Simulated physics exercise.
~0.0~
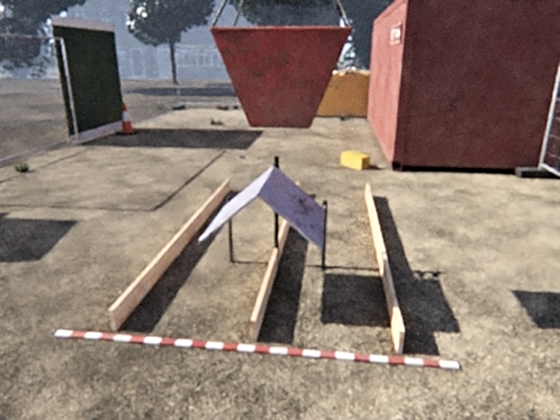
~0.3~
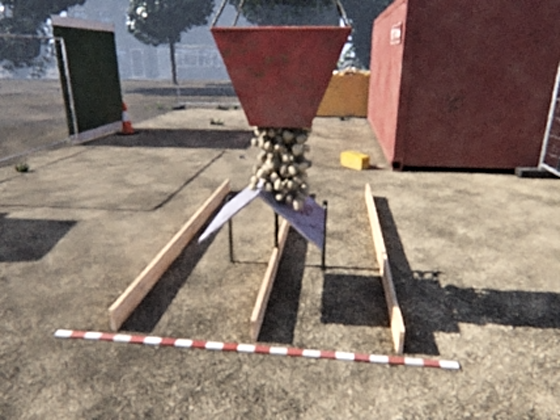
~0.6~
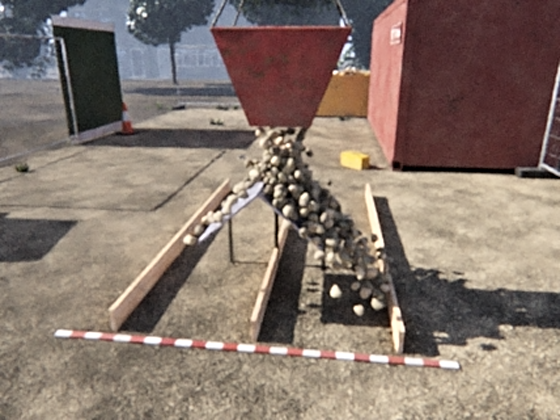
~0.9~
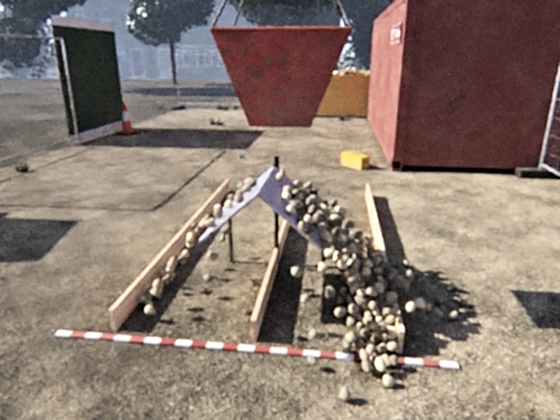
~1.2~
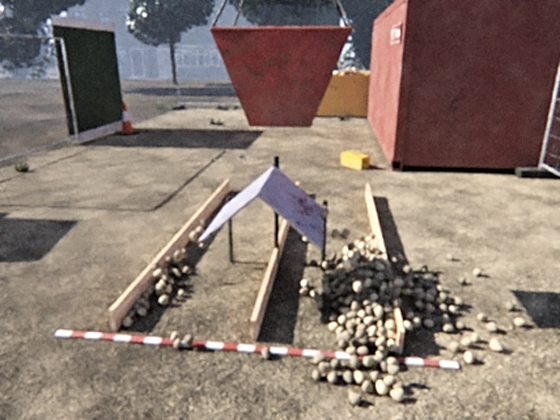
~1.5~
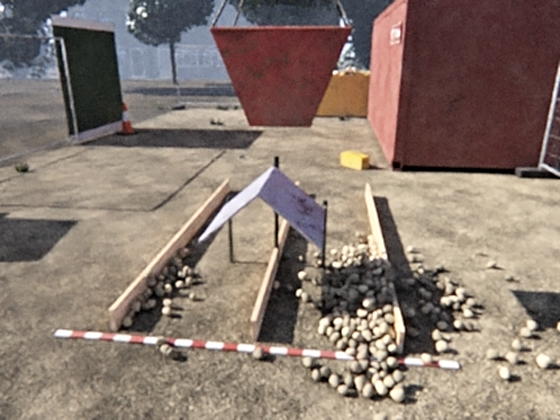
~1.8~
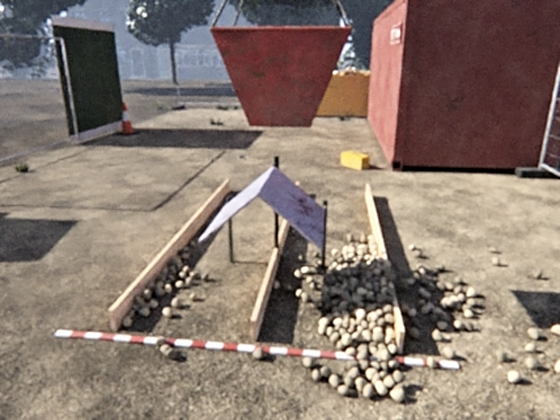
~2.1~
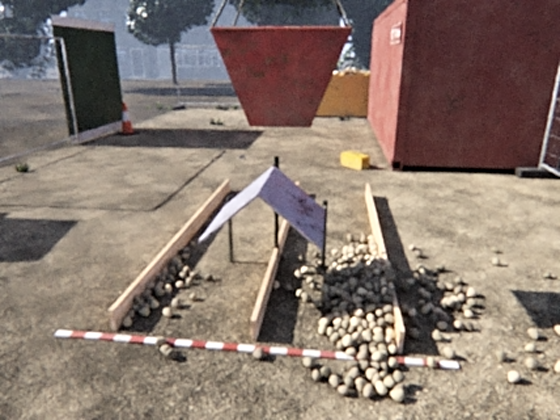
In a dirt yard, stones drop from a red hopper, split on a ridge, and settle mostly right.
